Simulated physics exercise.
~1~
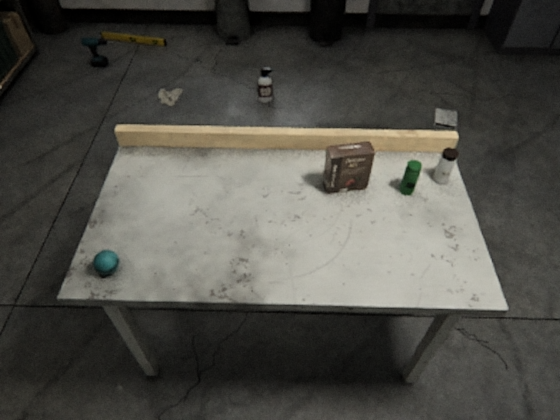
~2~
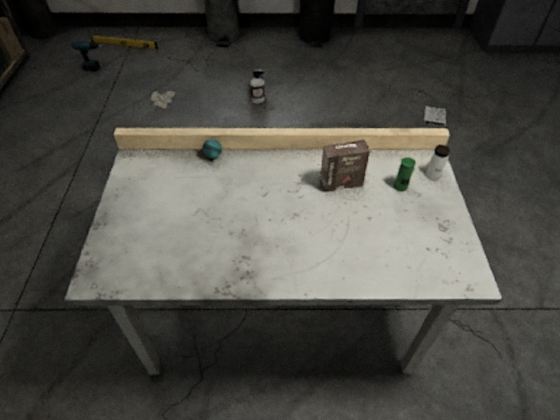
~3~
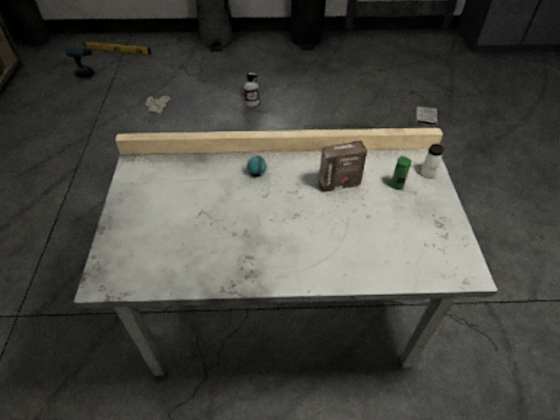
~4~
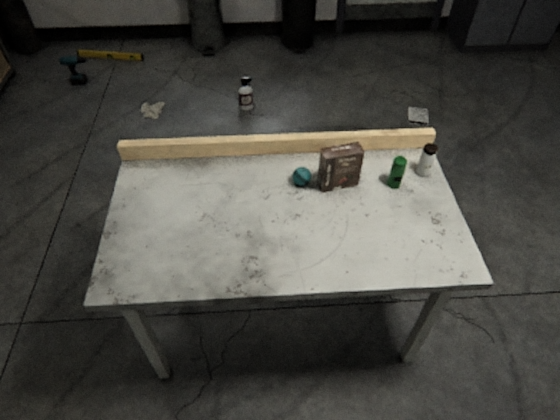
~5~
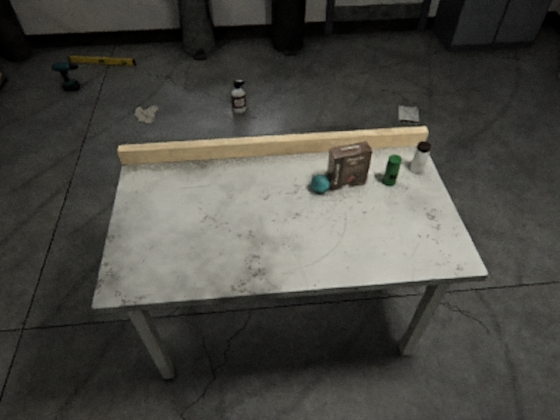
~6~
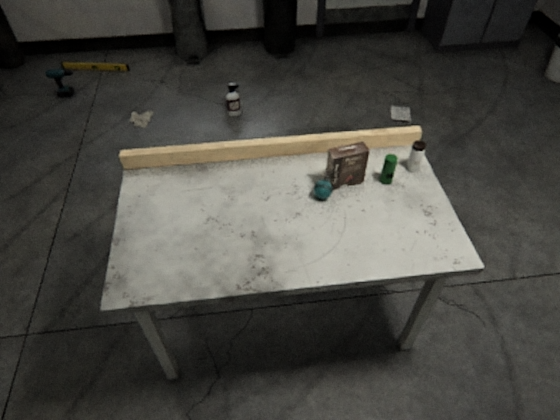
Turquoise ball rolling across a table, rebounding off the wooden batten, then nudging the brown packet, which shifts slightly but stays upright.
